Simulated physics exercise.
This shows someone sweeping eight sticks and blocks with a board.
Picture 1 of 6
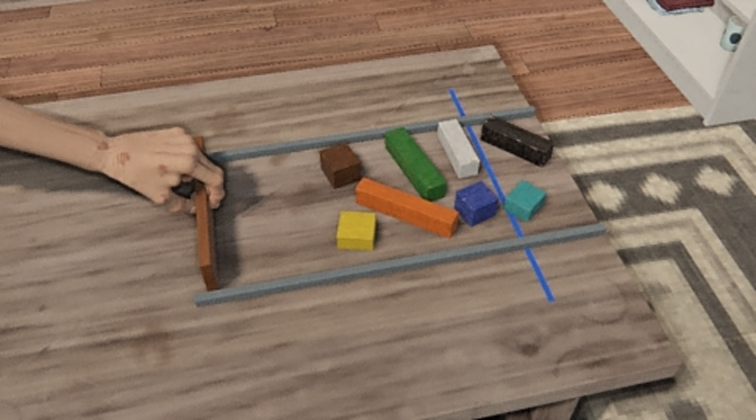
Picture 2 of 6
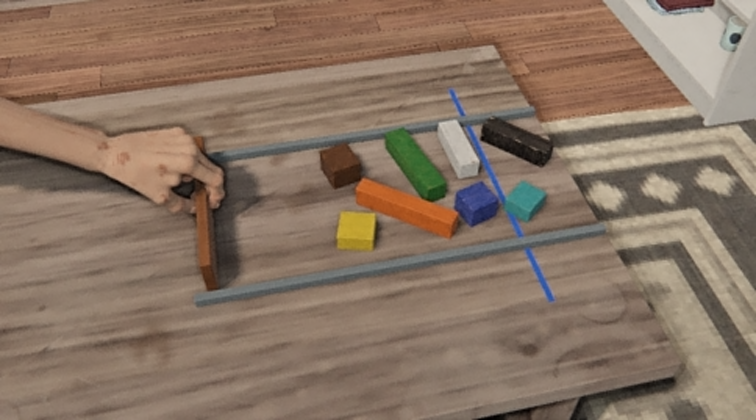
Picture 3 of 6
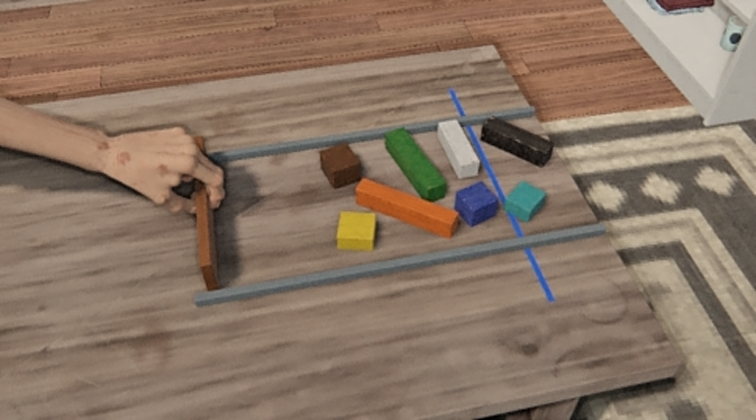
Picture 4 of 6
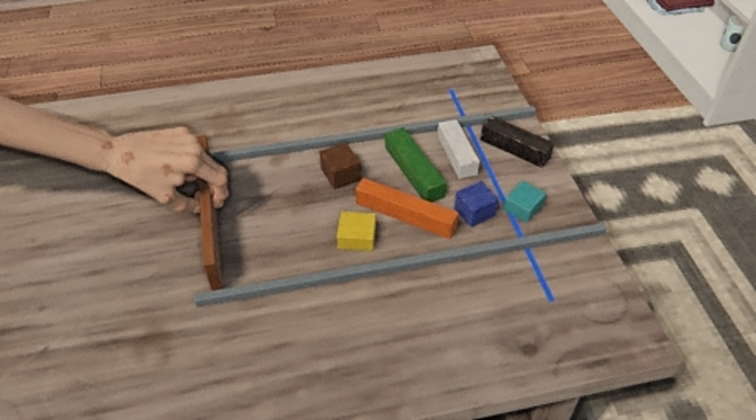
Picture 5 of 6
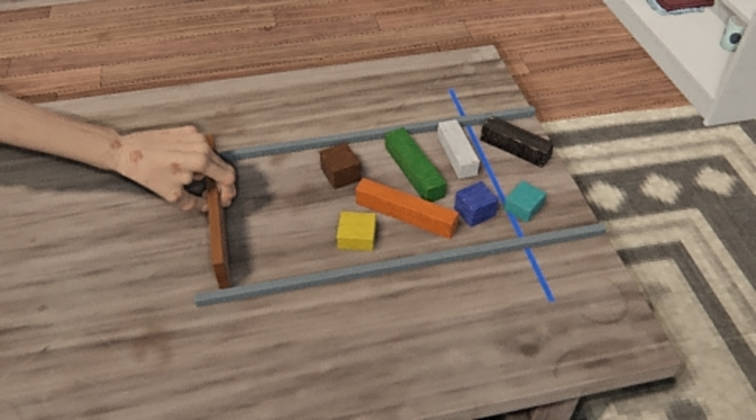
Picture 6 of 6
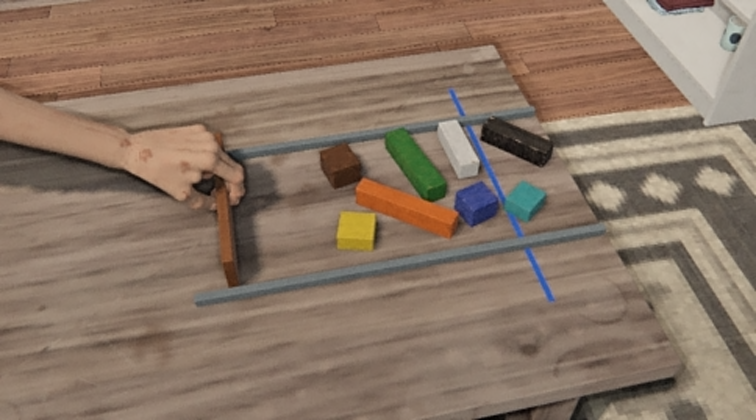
A hand sliding a wooden board slightly right along a tabletop between two grey strips, with eight coloured blocks lying still.
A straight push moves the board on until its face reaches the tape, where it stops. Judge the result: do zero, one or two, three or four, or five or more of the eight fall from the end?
One or two of them fall from the end.
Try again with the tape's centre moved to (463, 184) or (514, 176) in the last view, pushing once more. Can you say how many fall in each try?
Try by try, 0 and 4.
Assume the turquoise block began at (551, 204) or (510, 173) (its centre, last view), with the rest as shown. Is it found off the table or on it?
First place: It comes off; second place: It comes off.
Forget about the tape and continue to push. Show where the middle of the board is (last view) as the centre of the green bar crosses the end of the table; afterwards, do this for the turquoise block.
Near (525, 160) in the first case, near (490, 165) in the other.
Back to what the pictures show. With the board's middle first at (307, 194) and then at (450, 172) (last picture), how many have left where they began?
At the first place 0, at the second 8.
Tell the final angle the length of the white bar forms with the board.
About 10 degrees.
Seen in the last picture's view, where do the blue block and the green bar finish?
The first ends close to (566, 175), the second close to (523, 141).
Early on, none off yet; black bar at rest near (516, 141); turquoise block at rest near (525, 201); white bar at rest near (458, 148).
Finally, the number that fall off is one or two; lost, turquoise block and black bar.
